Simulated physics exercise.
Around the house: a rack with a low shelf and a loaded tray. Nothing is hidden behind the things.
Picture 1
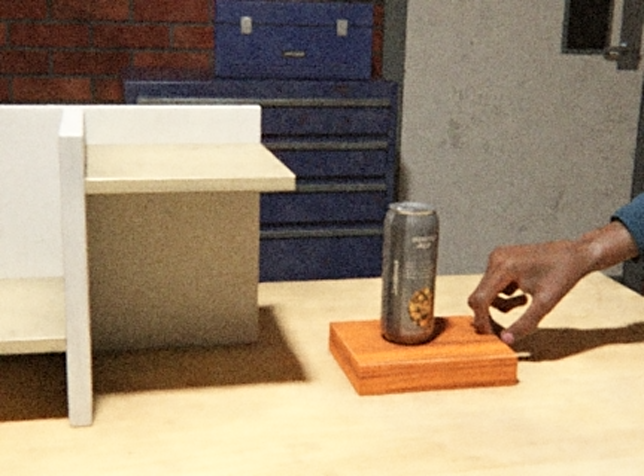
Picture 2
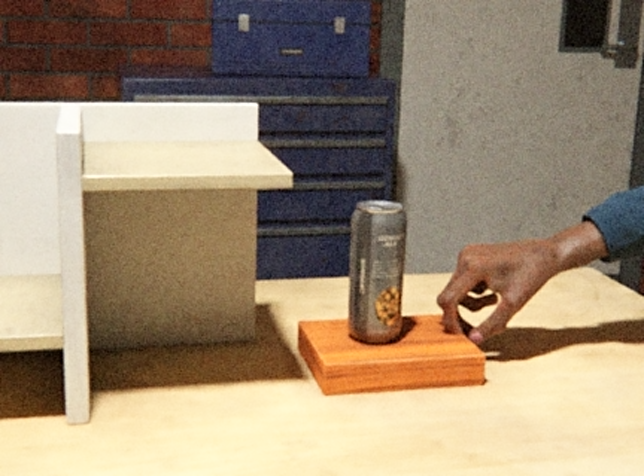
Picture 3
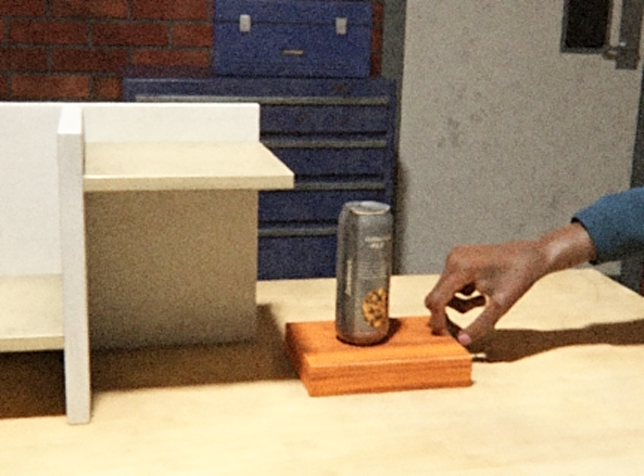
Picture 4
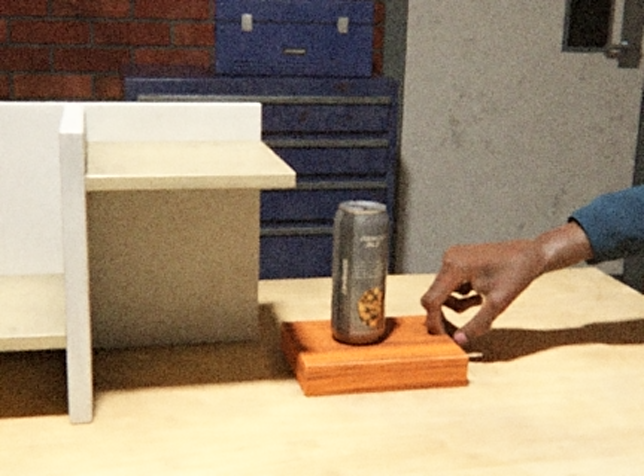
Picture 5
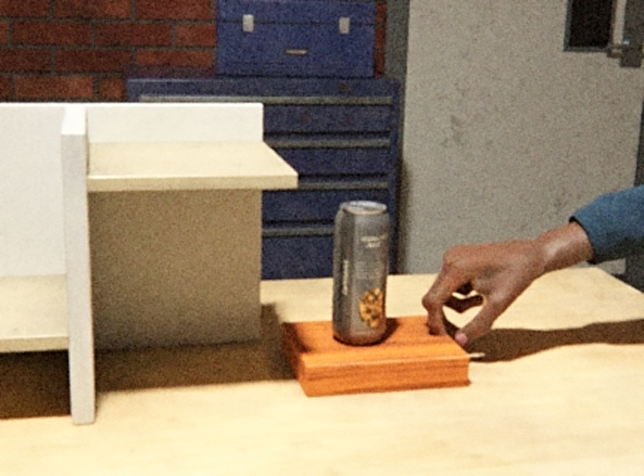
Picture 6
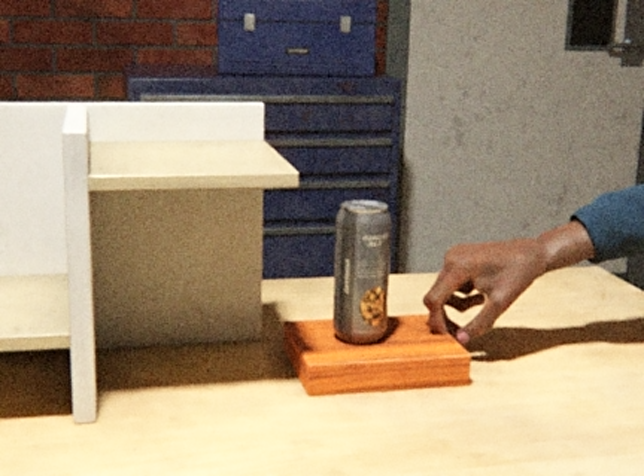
Grey can standing on an orange wooden board as a hand slides it a short way left, then barely moving.
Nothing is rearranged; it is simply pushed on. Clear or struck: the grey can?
As it turns out, the grey can rides in untouched.
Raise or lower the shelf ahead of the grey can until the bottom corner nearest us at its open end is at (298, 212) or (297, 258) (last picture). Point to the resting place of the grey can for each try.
It ends around (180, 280) and (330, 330).
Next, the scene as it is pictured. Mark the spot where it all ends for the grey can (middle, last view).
Around (182, 280).
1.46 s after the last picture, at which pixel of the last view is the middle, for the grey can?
Its middle is close to (212, 279).
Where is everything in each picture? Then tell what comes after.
In the first frame, hand sliding it forward; grey can (409, 274); orange board (420, 353).
In the second frame, hand sliding it forward; grey can (376, 273); shelf (75, 253).
In the third frame, hand sliding it forward; grey can (364, 274); orange board (375, 353).
In the fourth frame, hand sliding it forward; grey can (360, 273); shelf (78, 253).
In the fifth frame, hand sliding it forward; grey can (361, 274); orange board (372, 353).
In the sixth frame, hand sliding it forward; grey can (362, 273); shelf (81, 253).
Then, 0.62 s on from there, grey can riding along near (318, 275).
Then, 1.08 s on from there, grey can riding along near (261, 278).
Then, 1.46 s on from there, grey can riding along near (212, 279).
In the end, the grey can passes below, near (182, 281).
